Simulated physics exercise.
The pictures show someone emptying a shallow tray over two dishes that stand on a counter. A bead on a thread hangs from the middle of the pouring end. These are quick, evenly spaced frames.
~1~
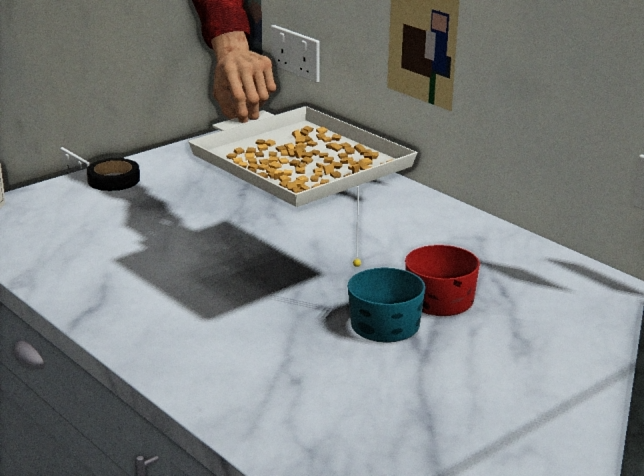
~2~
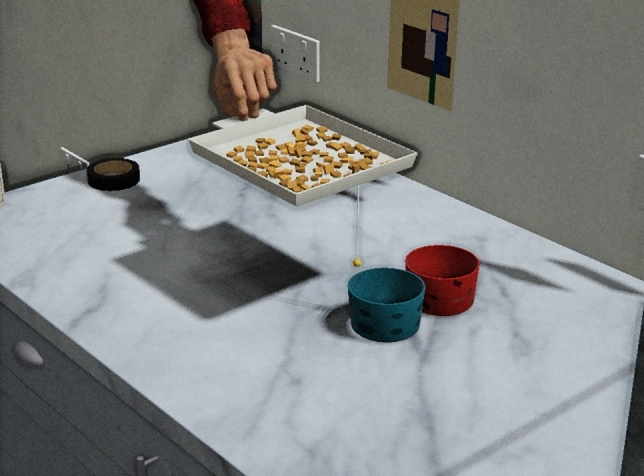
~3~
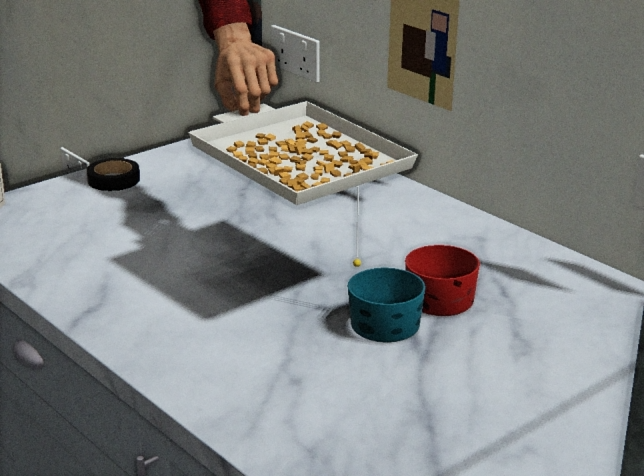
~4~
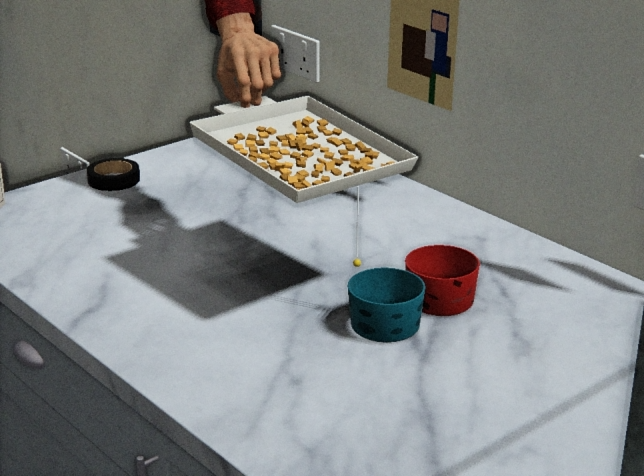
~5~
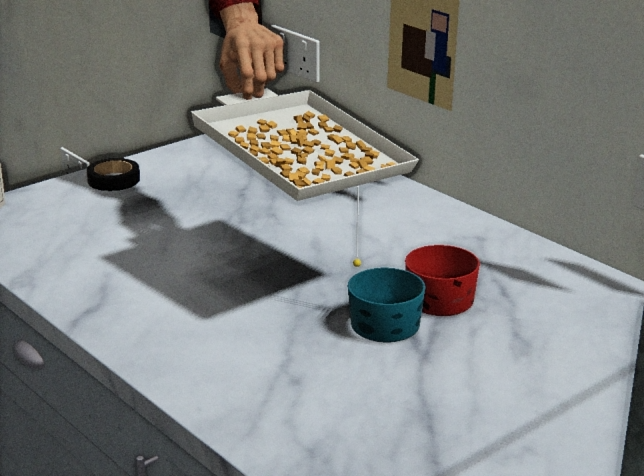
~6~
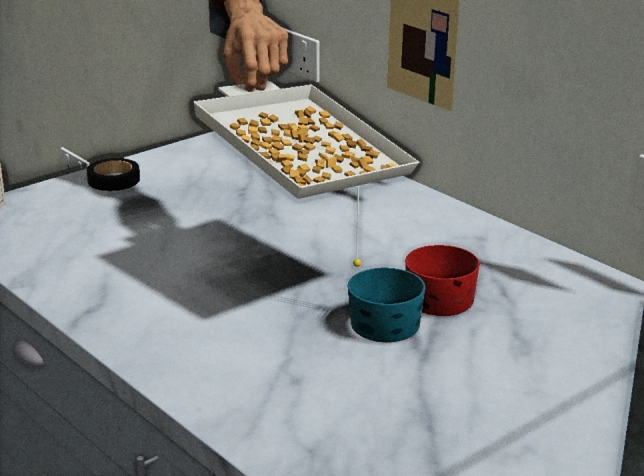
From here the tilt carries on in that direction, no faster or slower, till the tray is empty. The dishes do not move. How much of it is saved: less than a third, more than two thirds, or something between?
Together they catch from one third to two thirds.
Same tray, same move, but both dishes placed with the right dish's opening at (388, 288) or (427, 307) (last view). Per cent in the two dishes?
Roughly 10 per cent, and 0 per cent.
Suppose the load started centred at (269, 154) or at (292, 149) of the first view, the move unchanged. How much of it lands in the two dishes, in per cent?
Roughly 30 per cent, and 50 per cent.
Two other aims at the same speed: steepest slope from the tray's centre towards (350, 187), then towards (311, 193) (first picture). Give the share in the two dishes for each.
Roughly 60 per cent, and 0 per cent.
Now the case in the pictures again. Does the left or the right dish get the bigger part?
Fuller: The right one.
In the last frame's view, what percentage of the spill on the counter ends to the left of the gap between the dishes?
Some 90 per cent.
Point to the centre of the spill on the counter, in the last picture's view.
Near (392, 287).
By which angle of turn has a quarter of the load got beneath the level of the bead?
At some 100 degrees.
Soon, tray tipped steeply; all on the tray.
A while on, tray tipped right over; most on the tray; a stray few in the right dish; a stray few outside both; a small part in the air.
Towards the end, tray tipped past a quarter turn; a small part in the left dish; about a third in the right dish; about half outside both.
Finally, tray tipped past a quarter turn; a small part in the left dish; about a third in the right dish; about half outside both.
